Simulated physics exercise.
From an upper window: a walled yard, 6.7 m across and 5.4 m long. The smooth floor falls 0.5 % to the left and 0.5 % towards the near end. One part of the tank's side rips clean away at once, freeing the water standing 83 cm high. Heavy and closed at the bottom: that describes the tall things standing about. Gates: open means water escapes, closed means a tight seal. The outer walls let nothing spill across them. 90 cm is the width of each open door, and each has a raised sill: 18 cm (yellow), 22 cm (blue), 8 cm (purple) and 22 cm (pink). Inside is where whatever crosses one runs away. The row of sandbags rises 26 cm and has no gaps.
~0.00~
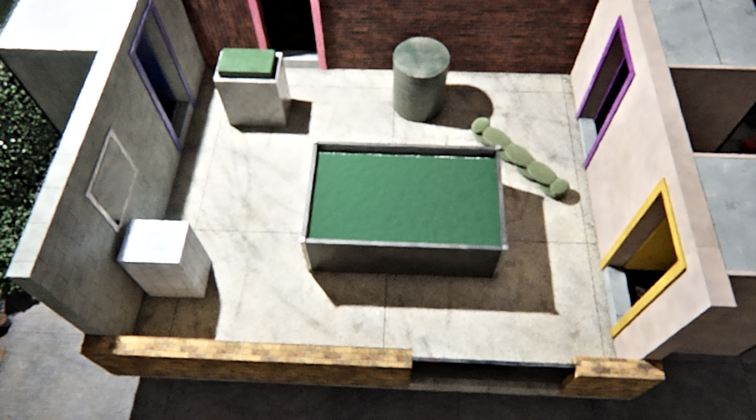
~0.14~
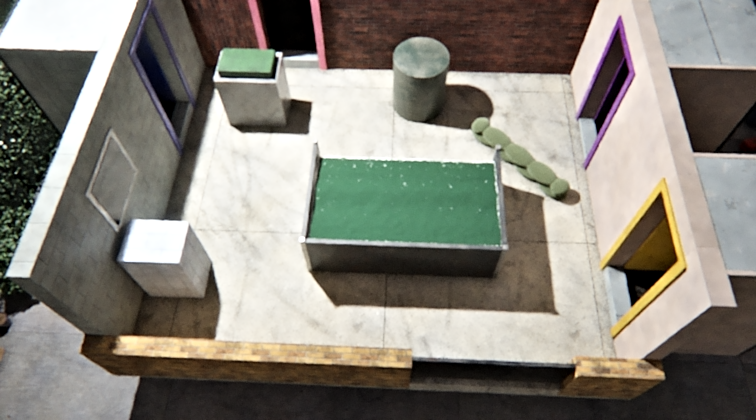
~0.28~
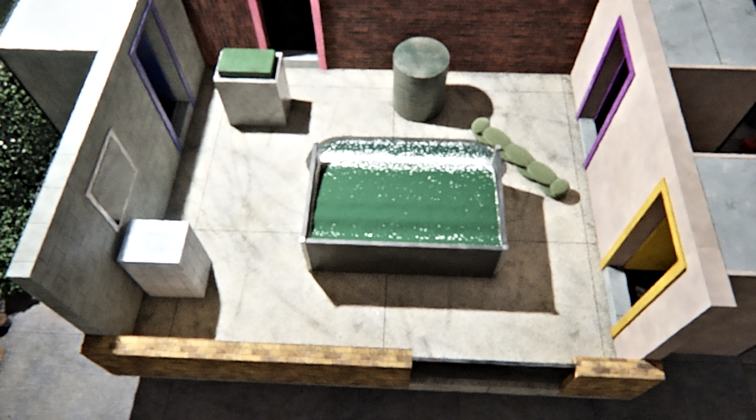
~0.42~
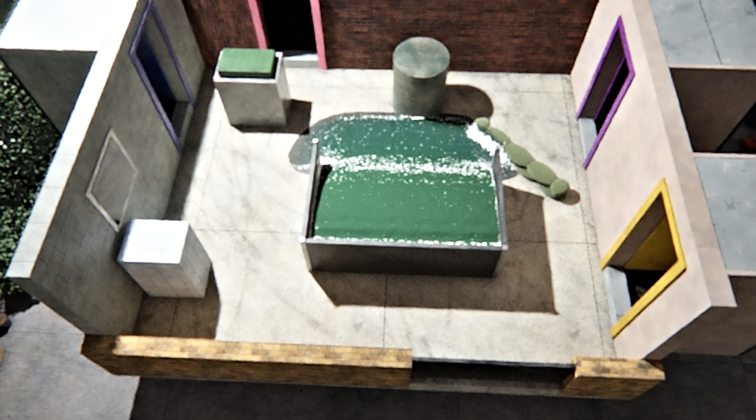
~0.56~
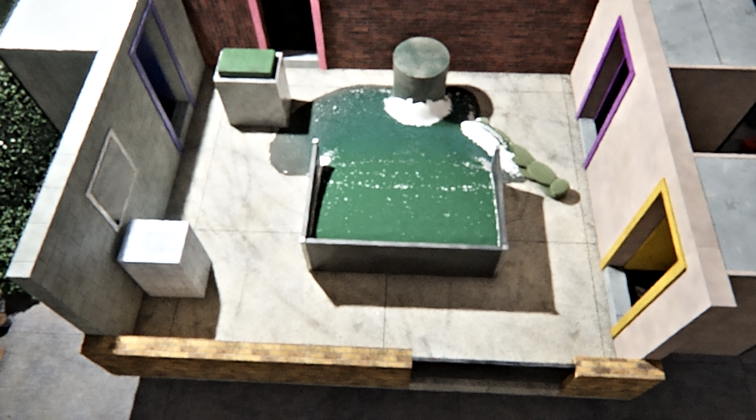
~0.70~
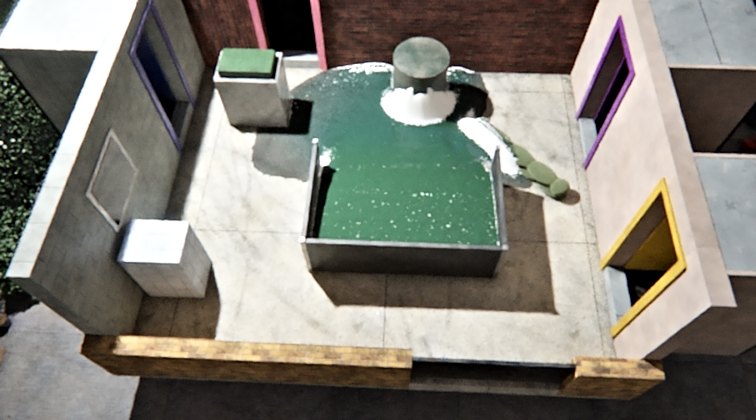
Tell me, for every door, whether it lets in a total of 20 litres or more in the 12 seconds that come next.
Yellow door: Less than stated, blue door: Less than stated, purple door: More than stated, pink door: More than stated.
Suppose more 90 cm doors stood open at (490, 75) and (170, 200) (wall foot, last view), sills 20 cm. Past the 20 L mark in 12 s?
Check, in order - fail / pass.
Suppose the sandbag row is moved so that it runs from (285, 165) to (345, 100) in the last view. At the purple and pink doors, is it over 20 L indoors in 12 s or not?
Note - purple: Limit exceeded; pink: Limit held.
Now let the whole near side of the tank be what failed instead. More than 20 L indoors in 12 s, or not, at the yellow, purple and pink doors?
Log - yellow: Threshold topped, purple: Threshold not reached, pink: Threshold not reached.
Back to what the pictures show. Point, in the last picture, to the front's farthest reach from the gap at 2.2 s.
I'd put it near pixel (205, 73) of the last picture.
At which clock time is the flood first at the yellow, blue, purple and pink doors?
So, yellow at 2.2 s, then blue at 1.3 s, purple at 1.8 s, and pink at 0.8 s.
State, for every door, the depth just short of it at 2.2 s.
You'd get yellow at 3 cm, blue at 17 cm, purple at 9 cm, and pink at 31 cm.
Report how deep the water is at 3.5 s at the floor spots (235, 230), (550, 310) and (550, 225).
Listed order: 6 / 3 / 3 cm.
After 1.4 s water covers 35 % of the floor and is deepest (51 cm) near (419, 133); yellow door not reached, blue door 2 cm at the sill, 0 L in, purple door not reached, pink door 33 cm at the sill, 4 L in.
After 2.2 s water covers 50 % of the floor and is deepest (48 cm) near (210, 88); yellow door 3 cm at the sill, 0 L in, blue door 17 cm at the sill, 0 L in, purple door 9 cm at the sill, 0 L in, pink door 31 cm at the sill, 45 L in.
After 3.5 s water covers 70 % of the floor and is deepest (31 cm) near (589, 192); yellow door 11 cm at the sill, 0 L in, blue door 16 cm at the sill, 0 L in, purple door 16 cm at the sill, 20 L in, pink door 19 cm at the sill, 70 L in.
After 7.0 s water covers 95 % of the floor and is deepest (20 cm) near (380, 278); yellow door 6 cm at the sill, 0 L in, blue door 6 cm at the sill, 0 L in, purple door 10 cm at the sill, 87 L in, pink door 8 cm at the sill, 71 L in.
After 12.0 s water covers 95 % of the floor and is deepest (16 cm) near (380, 278); yellow door 6 cm at the sill, 0 L in, blue door 11 cm at the sill, 0 L in, purple door 6 cm at the sill, 93 L in, pink door 10 cm at the sill, 71 L in.
